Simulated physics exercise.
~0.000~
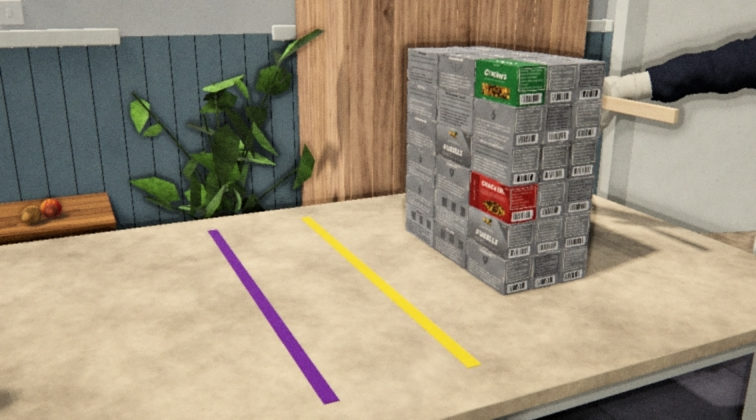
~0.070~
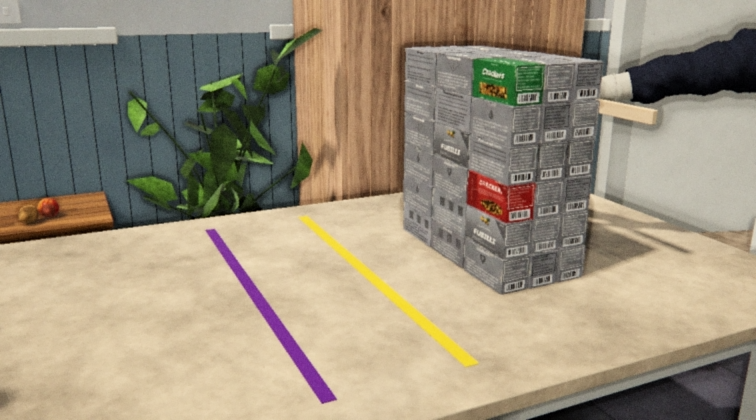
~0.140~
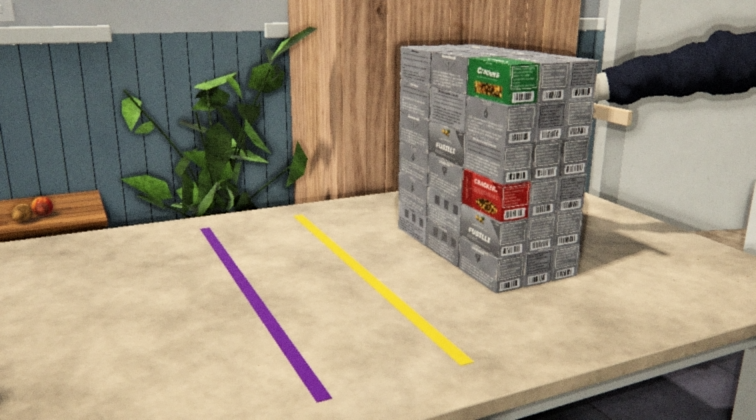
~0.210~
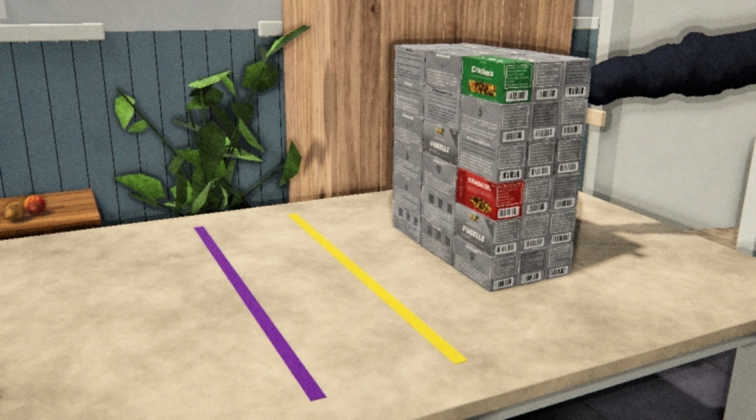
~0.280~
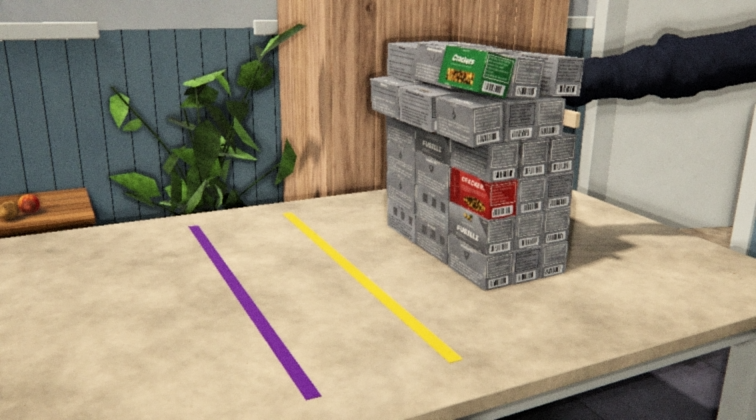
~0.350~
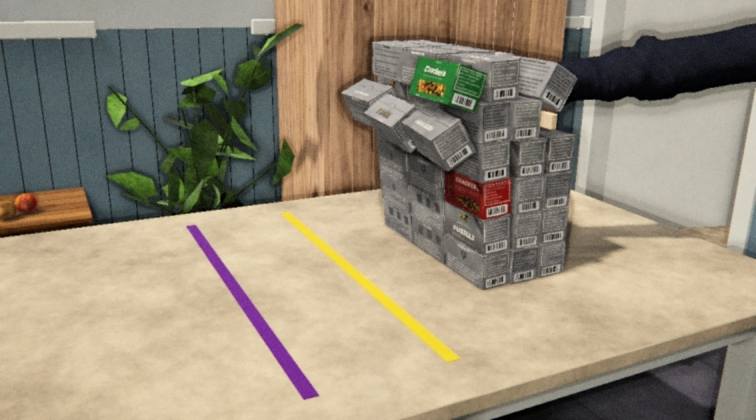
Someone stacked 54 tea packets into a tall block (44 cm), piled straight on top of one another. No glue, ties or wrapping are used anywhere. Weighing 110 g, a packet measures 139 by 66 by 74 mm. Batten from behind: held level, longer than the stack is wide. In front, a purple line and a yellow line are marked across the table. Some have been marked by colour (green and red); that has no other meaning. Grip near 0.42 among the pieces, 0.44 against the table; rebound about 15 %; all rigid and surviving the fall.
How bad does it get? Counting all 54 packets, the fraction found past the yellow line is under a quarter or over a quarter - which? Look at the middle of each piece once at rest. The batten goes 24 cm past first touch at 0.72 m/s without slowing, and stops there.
I would say upwards of a quarter of them.
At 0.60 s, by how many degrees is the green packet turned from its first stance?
Roughly 70 degrees.
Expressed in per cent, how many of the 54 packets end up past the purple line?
I'd put it at around 10 per cent of them.
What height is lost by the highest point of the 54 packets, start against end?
8 cm.
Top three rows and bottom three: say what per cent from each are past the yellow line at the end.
60% and 10%.
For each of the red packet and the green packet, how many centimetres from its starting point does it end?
Moved: Red 30, green 58.
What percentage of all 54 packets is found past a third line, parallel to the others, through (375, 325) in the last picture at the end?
Share past the line: Close to 30 per cent.
After 0.44 s, none of the 54 packets past the yellow line, 39 disturbed; red packet leaning 15°; green packet 9 cm lower.
After 0.60 s, 10 of the 54 packets past the yellow line; green packet leaning 68°, 28 cm lower; red packet leaning 45°, 33 mm lower.
After 0.80 s, 20 of the 54 packets past the yellow line; green packet on its side; red packet leaning 39°, 11 cm lower.
At rest (1.7 s), 20 of the 54 packets past the yellow line; green packet on its side; red packet 15 cm lower. That is 37 per cent. As the last picture would show them, middles, green packet near (276, 299), red packet near (368, 282).
